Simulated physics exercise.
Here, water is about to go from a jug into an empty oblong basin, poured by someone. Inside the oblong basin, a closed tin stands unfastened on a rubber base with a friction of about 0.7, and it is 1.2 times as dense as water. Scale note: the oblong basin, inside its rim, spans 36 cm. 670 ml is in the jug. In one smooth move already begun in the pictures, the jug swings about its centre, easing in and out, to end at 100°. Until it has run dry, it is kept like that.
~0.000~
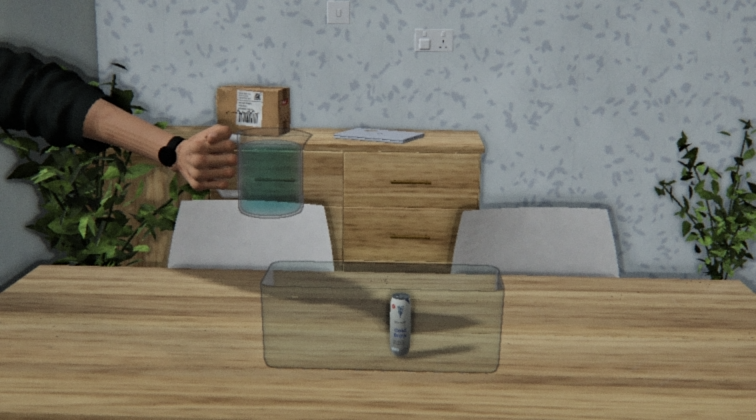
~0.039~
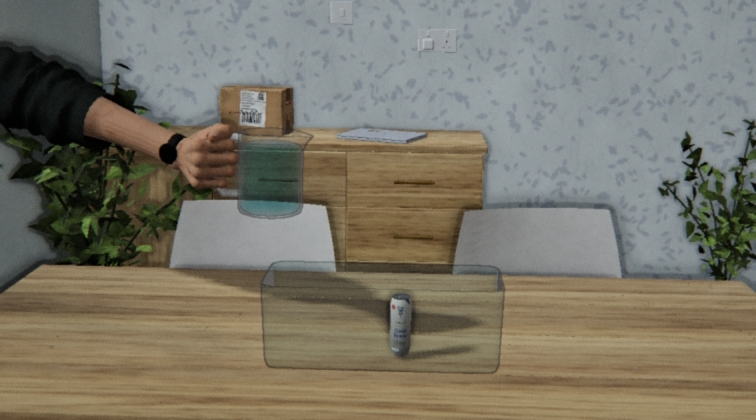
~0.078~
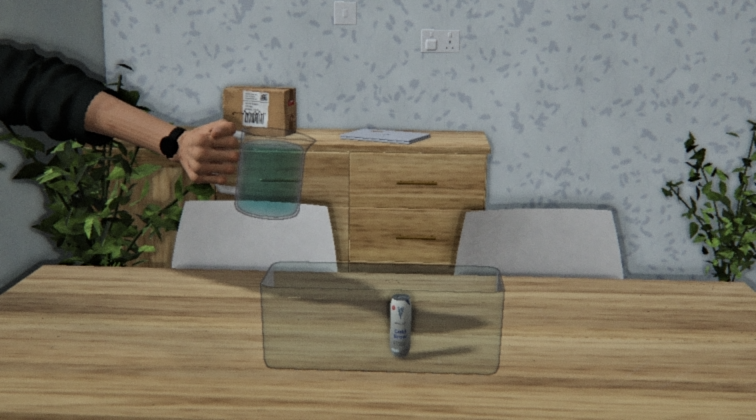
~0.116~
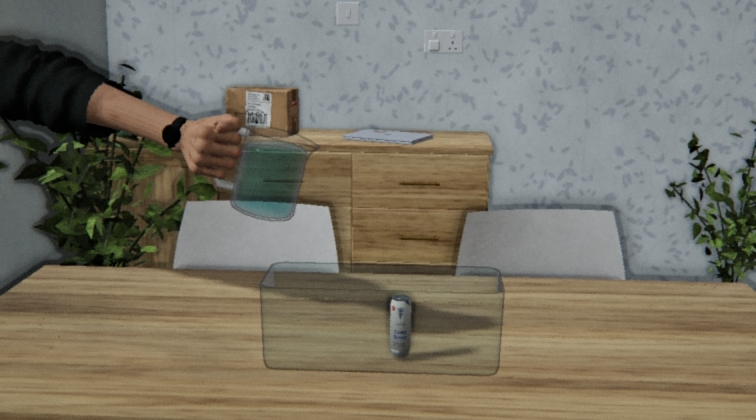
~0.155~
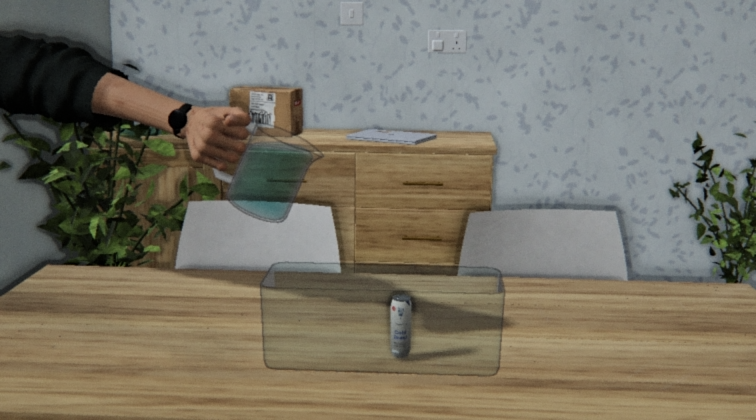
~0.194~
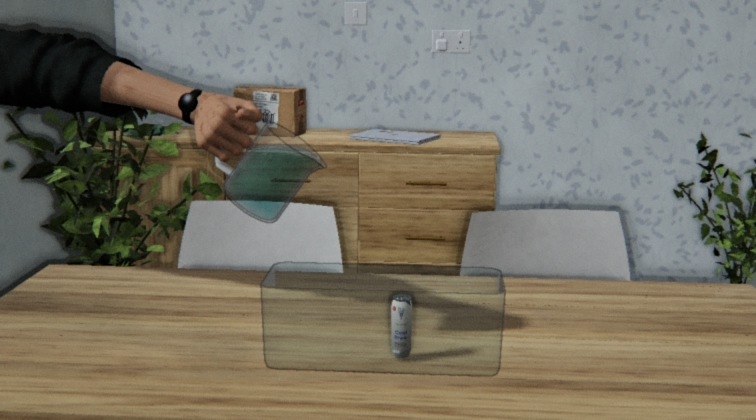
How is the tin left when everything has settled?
It never tumbles.
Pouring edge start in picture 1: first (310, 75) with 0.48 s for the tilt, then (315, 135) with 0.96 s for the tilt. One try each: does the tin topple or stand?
Run one: It tumbles. Run two: It does not tip.
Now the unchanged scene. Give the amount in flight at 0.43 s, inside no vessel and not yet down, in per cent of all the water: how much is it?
Some 30 per cent.
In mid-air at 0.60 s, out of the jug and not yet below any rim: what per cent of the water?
Around 22 percent of it is airborne.
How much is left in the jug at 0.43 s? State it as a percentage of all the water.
Near 60 in a hundred.
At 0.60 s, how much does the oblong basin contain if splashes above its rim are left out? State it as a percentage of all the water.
54 %, more or less.
After 0.43 s the tilt is 97° and 61 per cent is still to pour; the tin stands where it began.
After 0.60 s the tilt is 100° and 23 per cent is still to pour; the tin stands where it began.
After 0.78 s the tilt is 100° and 8 per cent is still to pour; the tin stands 1 cm from where it began.
After 0.98 s the tilt is 100° and 2 per cent is still to pour; the tin stands 1 cm from where it began.
In the end the tin stands 1 cm from where it began.
